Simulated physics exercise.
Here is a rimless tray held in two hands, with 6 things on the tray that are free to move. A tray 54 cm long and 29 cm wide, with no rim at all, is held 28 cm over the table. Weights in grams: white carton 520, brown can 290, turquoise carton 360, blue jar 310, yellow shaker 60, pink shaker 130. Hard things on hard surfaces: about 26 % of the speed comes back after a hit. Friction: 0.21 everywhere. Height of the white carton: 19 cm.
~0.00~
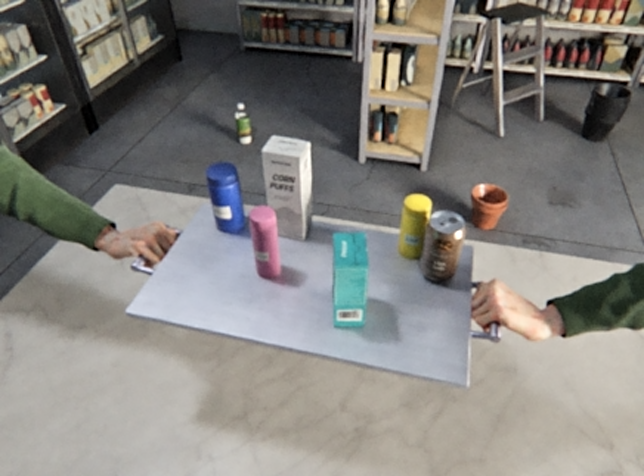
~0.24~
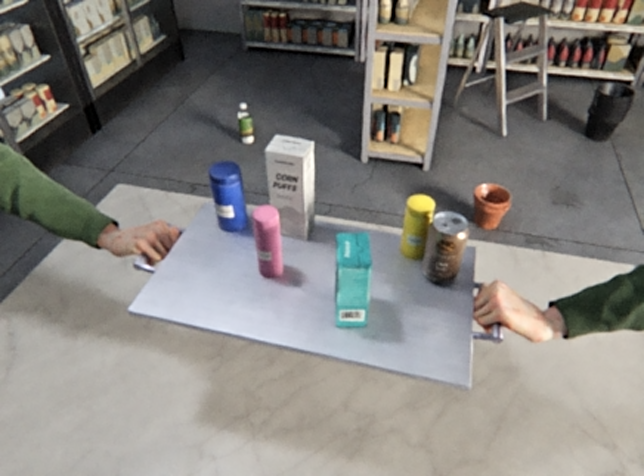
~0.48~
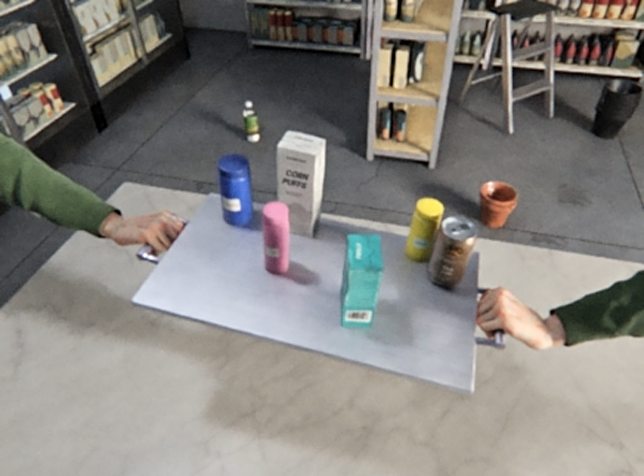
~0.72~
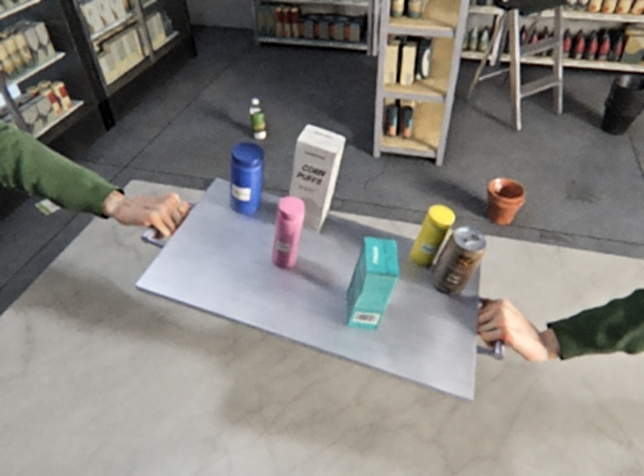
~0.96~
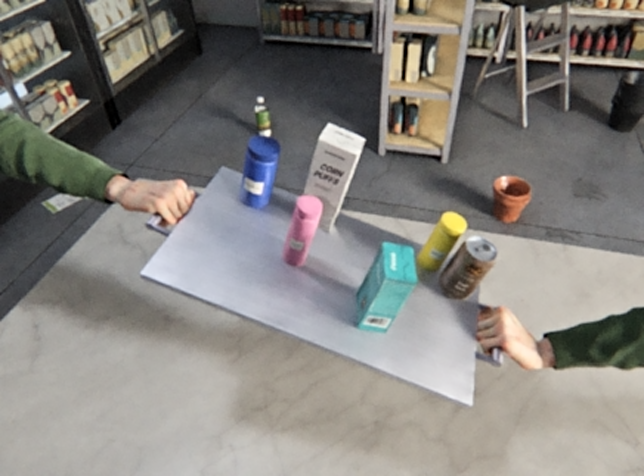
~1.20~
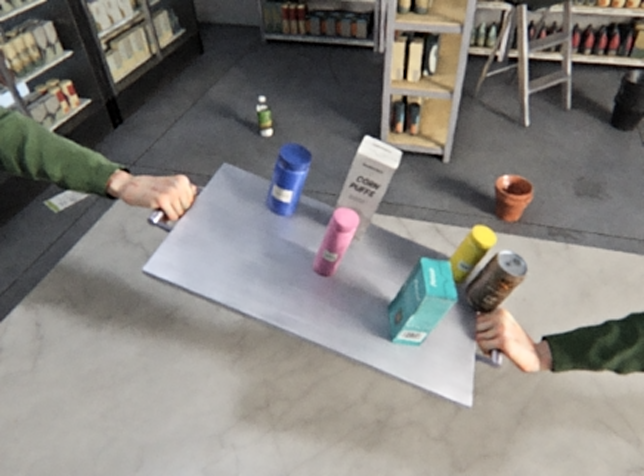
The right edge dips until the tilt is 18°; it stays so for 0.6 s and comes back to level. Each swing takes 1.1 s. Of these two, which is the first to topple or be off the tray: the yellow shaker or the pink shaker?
The former of the two, the yellow shaker.
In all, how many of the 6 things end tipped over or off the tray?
6 of them.
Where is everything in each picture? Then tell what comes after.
The first frame shows tray level; yellow shaker (414, 228); pink shaker (265, 243).
The second frame shows tray level; turquoise carton (352, 281); blue jar (229, 197).
The third frame shows tilt 4°, right edge down; white carton (300, 187); brown can (451, 253).
The fourth frame shows tilt 11°, right edge down; turquoise carton (371, 285); blue jar (246, 179).
The fifth frame shows tilt 16°, right edge down; white carton (329, 181); brown can (466, 270).
The sixth frame shows tilt 18°, right edge down; yellow shaker (469, 255) slid 6 cm; pink shaker (335, 244) slid 6 cm.
After 1.40 s, tilt 18°, right edge down; brown can and yellow shaker now off the tray; pink shaker slid 16 cm near (387, 265); white carton slid 17 cm.
After 1.70 s, tilt 18°, right edge down; white carton, turquoise carton and pink shaker now off the tray; blue jar slid 37 cm.
After 2.00 s, tilt 17°, right edge down; blue jar now off the tray.
After 2.40 s, tilt 7°, right edge down.
By the end (3.4 s), off the tray, white carton, brown can, turquoise carton, blue jar, yellow shaker and pink shaker. Seen from the same camera at the end, yellow shaker near (515, 247). Yellow shaker went at 1.34 s; pink shaker went at 1.68 s.
